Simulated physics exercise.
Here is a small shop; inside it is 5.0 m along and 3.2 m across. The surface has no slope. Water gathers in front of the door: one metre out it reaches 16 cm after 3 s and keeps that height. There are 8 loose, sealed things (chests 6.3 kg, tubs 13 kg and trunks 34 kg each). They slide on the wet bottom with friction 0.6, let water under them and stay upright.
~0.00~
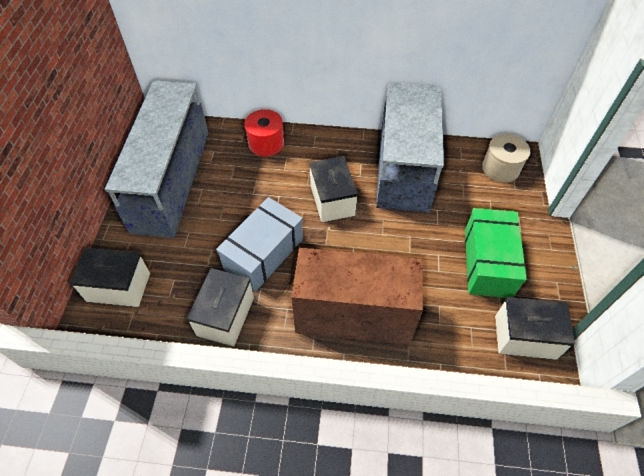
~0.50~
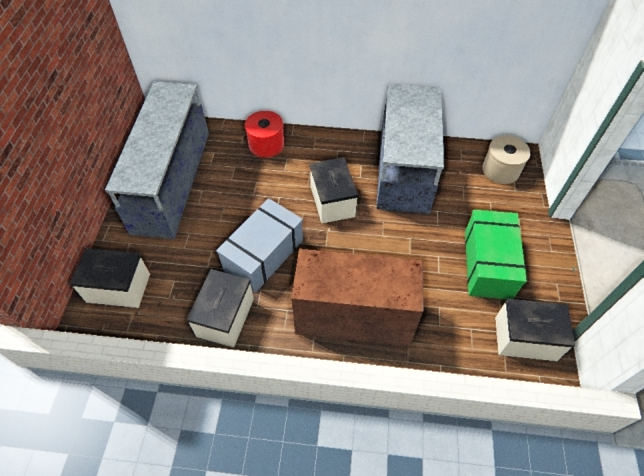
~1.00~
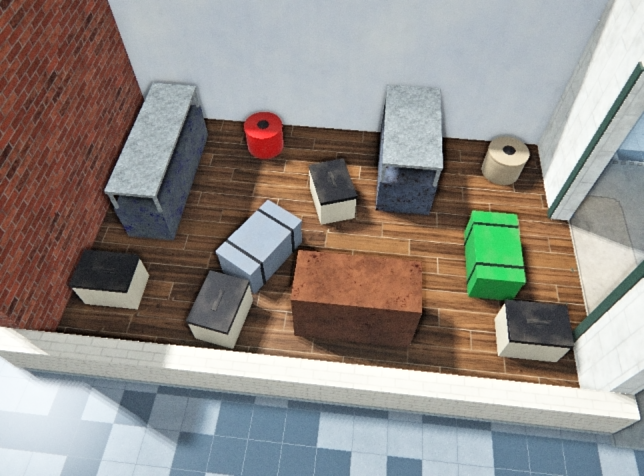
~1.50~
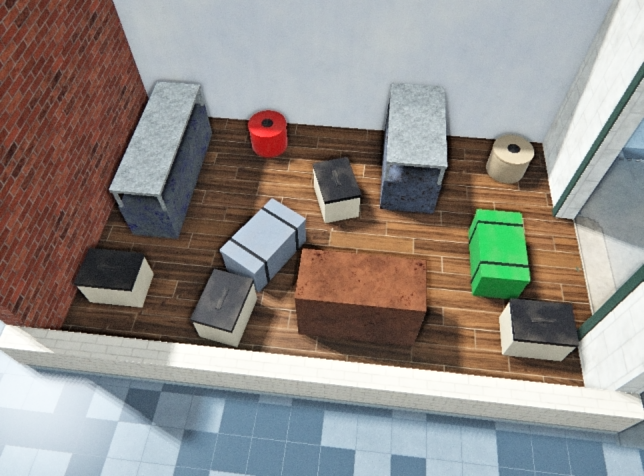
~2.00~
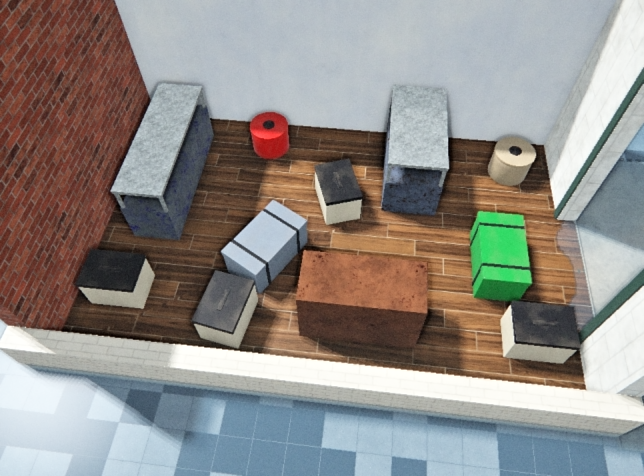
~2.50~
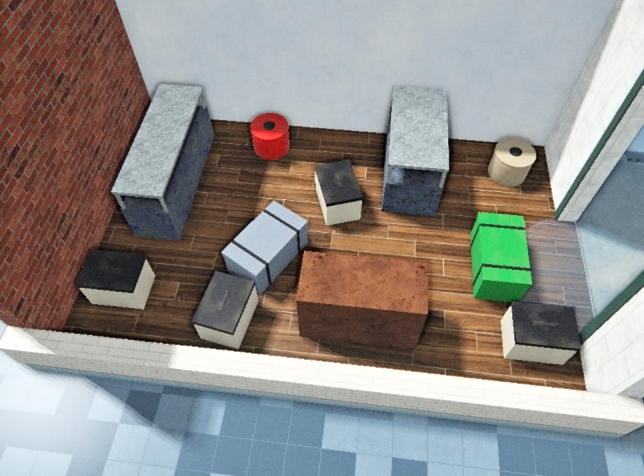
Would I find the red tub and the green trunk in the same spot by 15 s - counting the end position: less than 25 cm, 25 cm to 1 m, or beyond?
The red tub slides a little, the green trunk ends far away.
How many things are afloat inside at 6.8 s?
At that moment 1.
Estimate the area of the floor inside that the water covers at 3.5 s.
About 1.5 m2.
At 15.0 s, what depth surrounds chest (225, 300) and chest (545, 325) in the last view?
About 9 and 9 cm.
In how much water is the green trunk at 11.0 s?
Roughly 7 cm.
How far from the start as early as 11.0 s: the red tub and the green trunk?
About 0 and 200 cm.
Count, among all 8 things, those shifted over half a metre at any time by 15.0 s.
I count 5.
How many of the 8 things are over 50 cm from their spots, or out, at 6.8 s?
By then 2.
After 3.5 s the red tub is near (269, 126), 0.0 m from its start, aground; the green trunk is near (499, 246), 0.1 m from its start, aground; 0 afloat.
After 6.8 s the red tub is near (269, 126), 0.0 m from its start, aground; the green trunk is near (448, 241), 0.5 m from its start, aground; 1 afloat.
After 11.0 s the red tub is near (269, 126), 0.0 m from its start, aground; the green trunk is near (294, 219), 2.1 m from its start, aground; 5 afloat.
After 15.0 s the red tub is near (271, 160), 0.6 m from its start, afloat; the green trunk is near (262, 221), 2.4 m from its start, afloat; 8 afloat.
